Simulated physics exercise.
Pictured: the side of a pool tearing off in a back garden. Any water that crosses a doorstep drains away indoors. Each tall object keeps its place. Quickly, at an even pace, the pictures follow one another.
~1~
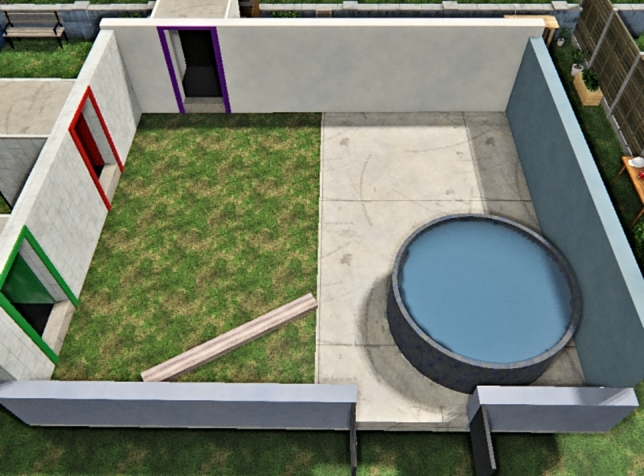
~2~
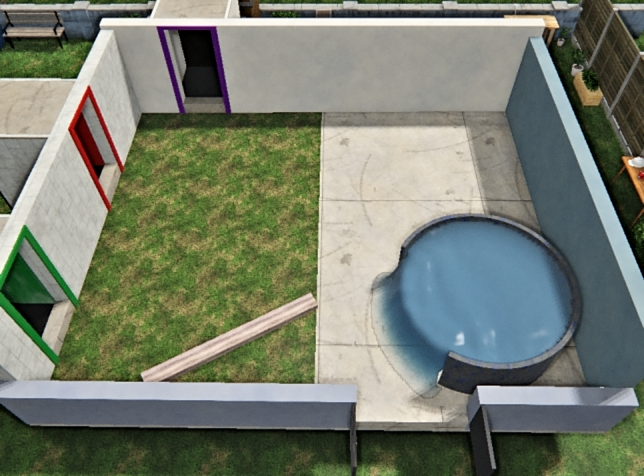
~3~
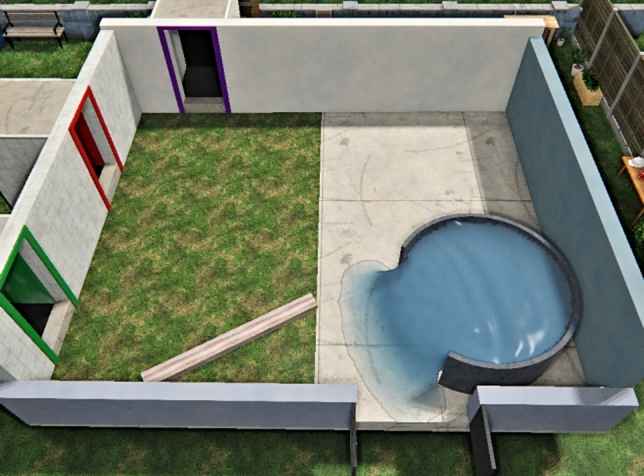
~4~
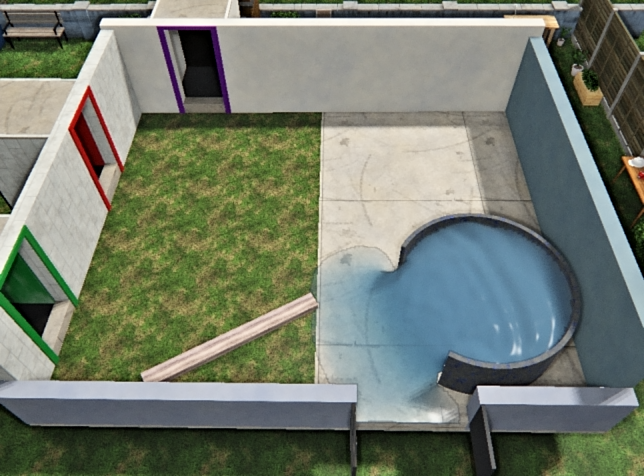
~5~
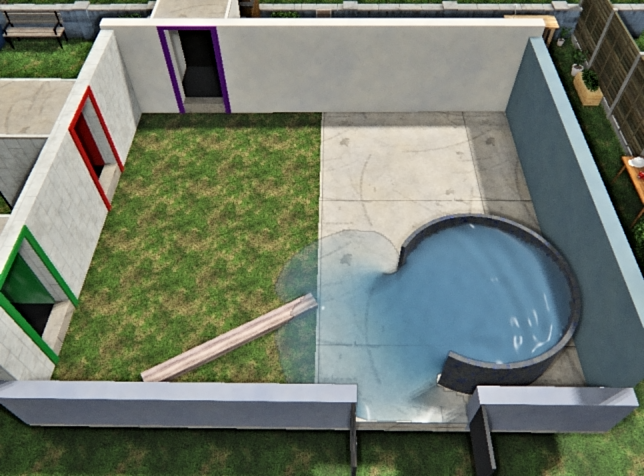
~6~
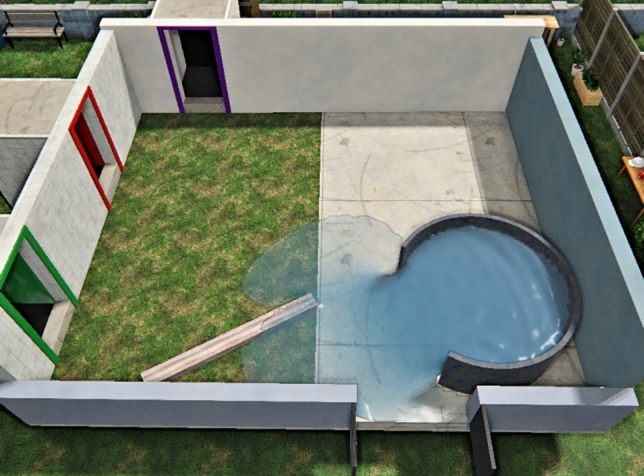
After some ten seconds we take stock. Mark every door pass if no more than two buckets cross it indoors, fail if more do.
Marks: Purple door pass, red door pass, green door fail.
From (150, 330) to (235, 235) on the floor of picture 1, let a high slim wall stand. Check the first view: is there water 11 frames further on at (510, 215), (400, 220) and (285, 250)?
Lab note - spot 1 parched, spot 2 parched, spot 3 inundated.
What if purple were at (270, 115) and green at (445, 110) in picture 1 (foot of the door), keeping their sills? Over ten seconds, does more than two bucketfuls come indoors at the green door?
Looking at it, the green one comes in low.
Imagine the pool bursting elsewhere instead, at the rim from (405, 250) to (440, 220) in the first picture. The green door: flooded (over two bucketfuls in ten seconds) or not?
Result for the green door: It lets in too little.
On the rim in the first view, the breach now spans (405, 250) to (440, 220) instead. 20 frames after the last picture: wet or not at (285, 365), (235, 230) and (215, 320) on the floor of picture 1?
Bone-dry, submerged, submerged.
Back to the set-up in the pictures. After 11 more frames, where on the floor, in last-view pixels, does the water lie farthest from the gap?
(44, 401).
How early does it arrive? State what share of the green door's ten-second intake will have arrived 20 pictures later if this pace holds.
I make it 70 per cent.
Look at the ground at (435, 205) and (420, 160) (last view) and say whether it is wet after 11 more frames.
Point one: Unflooded. Point two: Unflooded.
A moment on, water covers 25 % of the floor; the purple door not reached, the red door not reached, the green door not reached.
Next, water covers 40 % of the floor; the purple door not reached, the red door not reached, the green door wet at the sill, nothing in.
Then, water covers 50 % of the floor; the purple door not reached, the red door wet at the sill, nothing in, the green door over two buckets in.
Later, water covers 65 % of the floor; the purple door wet at the sill, nothing in, the red door wet at the sill, nothing in, the green door far over two buckets in.
In the end, water covers 85 % of the floor; the purple door wet at the sill, nothing in, the red door wet at the sill, nothing in, the green door far over two buckets in.
